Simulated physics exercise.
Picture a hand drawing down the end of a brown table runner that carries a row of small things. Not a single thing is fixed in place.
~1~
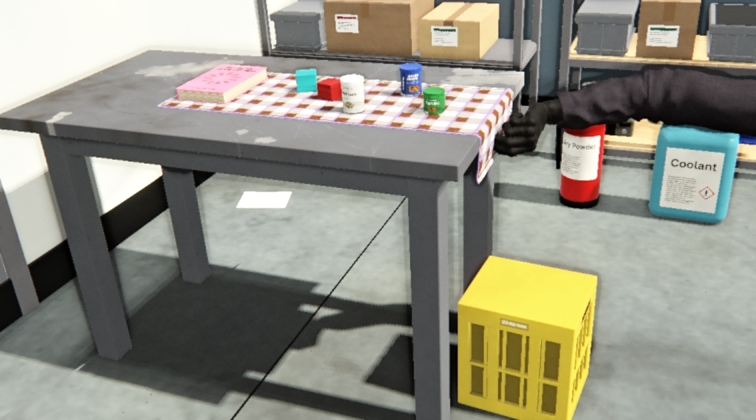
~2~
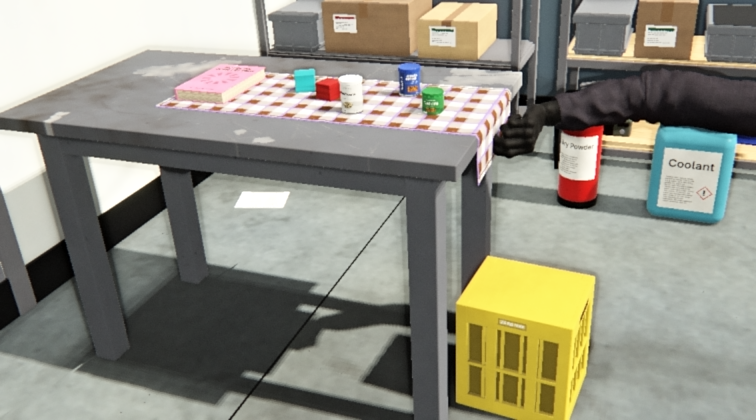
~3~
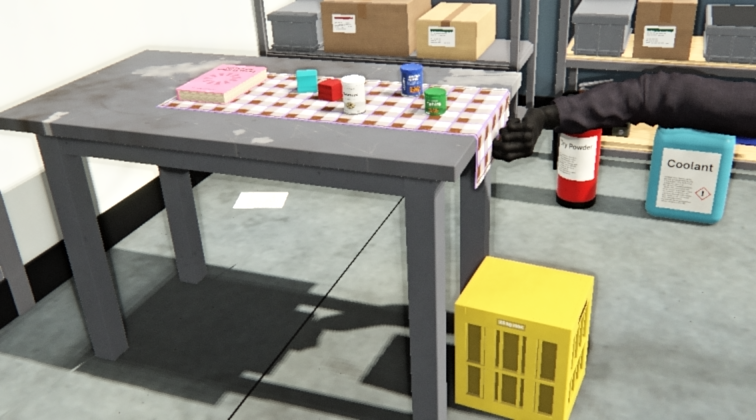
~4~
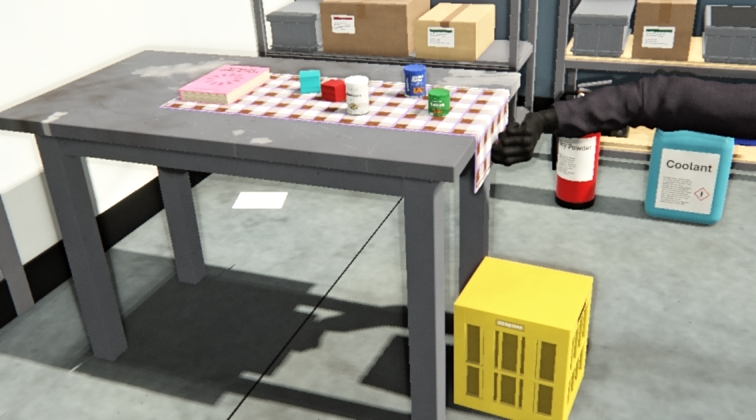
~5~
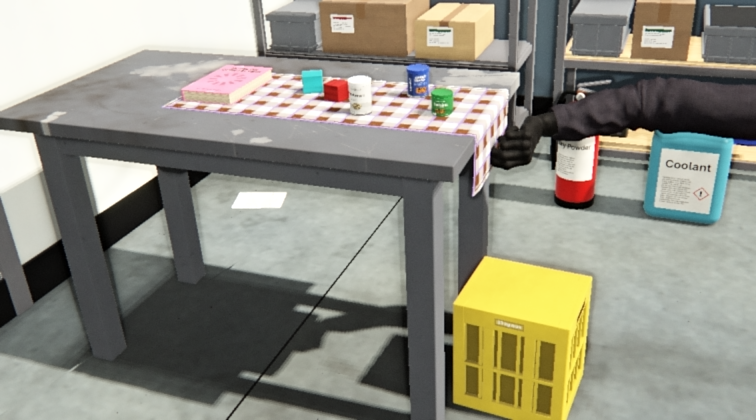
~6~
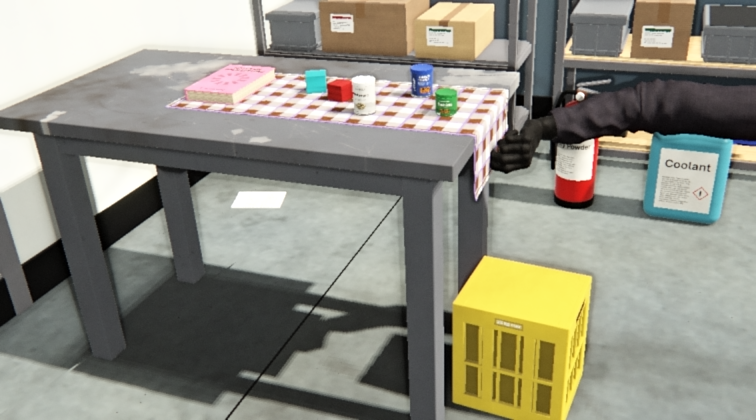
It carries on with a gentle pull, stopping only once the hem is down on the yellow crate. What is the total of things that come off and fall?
Oh, the ones that fall number three in all this time.
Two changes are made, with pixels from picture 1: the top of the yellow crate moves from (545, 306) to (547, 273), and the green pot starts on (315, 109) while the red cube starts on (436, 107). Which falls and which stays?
Result: Green pot still there, red cube gone.
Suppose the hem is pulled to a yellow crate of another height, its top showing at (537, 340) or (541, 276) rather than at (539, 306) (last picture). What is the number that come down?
In that event, 4 and 2.
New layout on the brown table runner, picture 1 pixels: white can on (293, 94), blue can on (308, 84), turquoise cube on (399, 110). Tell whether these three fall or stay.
So the white can stays aboard, the blue can stays aboard, and the turquoise cube leaves the top.
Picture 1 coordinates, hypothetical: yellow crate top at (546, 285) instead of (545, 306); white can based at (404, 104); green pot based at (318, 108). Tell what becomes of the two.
Observed: White can departs; green pot remains seated.
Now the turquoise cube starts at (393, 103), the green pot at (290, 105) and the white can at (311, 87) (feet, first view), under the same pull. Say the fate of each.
Of the three, the turquoise cube ends off the top, the green pot stays aloft and the white can stays aloft.
Soon after, hem near (493, 247); green pot gone.
Then, hem on the crate; green pot, blue can and white can gone.
At rest, hem on the crate; green pot, blue can and white can gone. It carries off three.
